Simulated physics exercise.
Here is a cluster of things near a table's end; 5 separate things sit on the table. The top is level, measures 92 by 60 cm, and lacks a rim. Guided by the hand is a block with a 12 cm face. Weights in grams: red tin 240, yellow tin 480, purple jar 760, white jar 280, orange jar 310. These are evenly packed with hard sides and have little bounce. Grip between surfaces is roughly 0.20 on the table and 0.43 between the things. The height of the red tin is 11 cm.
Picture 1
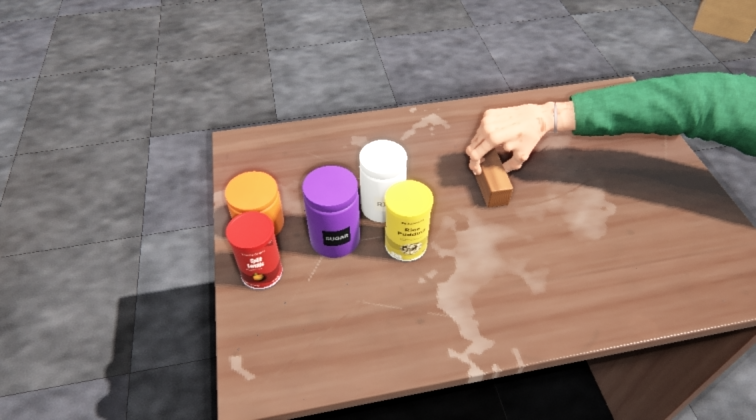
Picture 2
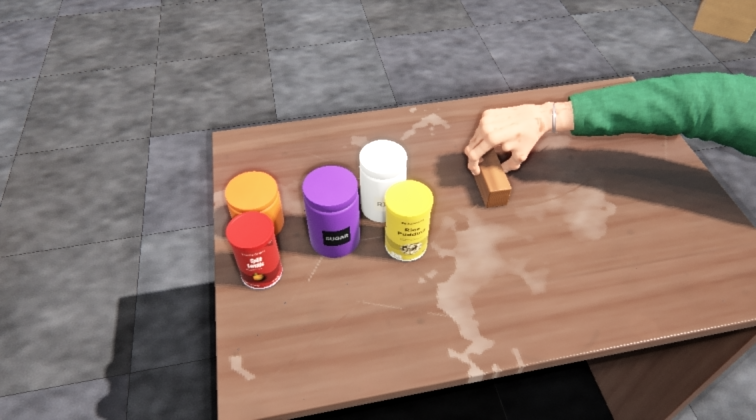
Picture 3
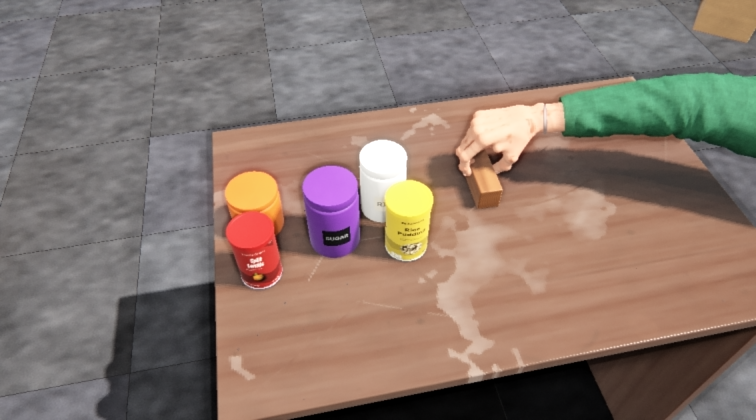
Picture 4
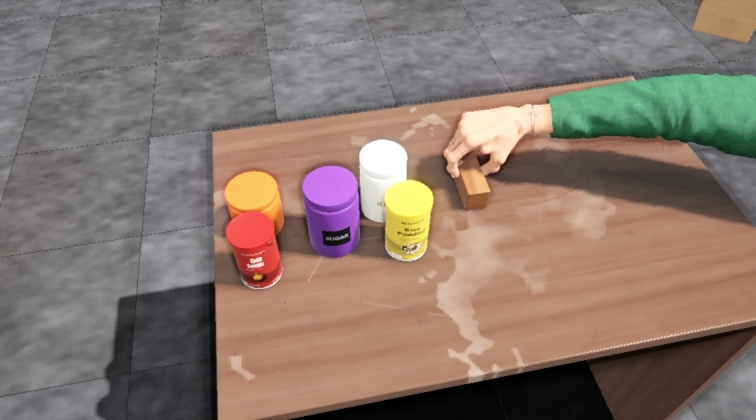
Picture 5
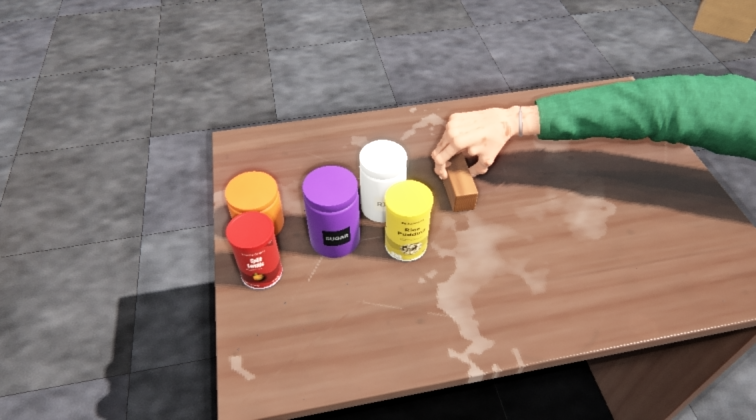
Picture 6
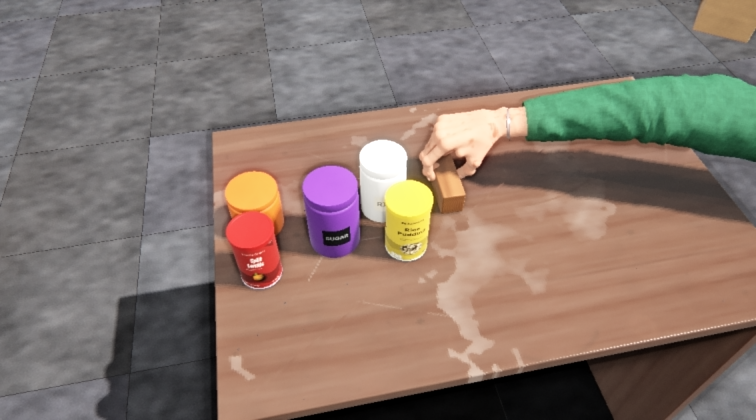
A hand in a green sleeve stays still at first, then slides a small wooden block left across a worn wooden table toward a white jar and yellow tin, while they and the nearby purple, orange and red containers remain still.
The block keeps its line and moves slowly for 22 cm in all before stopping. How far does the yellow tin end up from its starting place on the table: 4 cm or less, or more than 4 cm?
After the push it is still close.
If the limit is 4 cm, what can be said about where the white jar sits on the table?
As for the white jar, it gets displaced.
Then, 0.40 s after the last picture, 17 cm of push; white jar slid 3 cm.
Then, 0.50 s after the last picture, 19 cm of push; white jar slid 5 cm.
At rest, not toppled but over 4 cm from the start, white jar; the other 4 in place, give or take 4 cm. Seen from the same camera at the end, yellow tin near (407, 222).
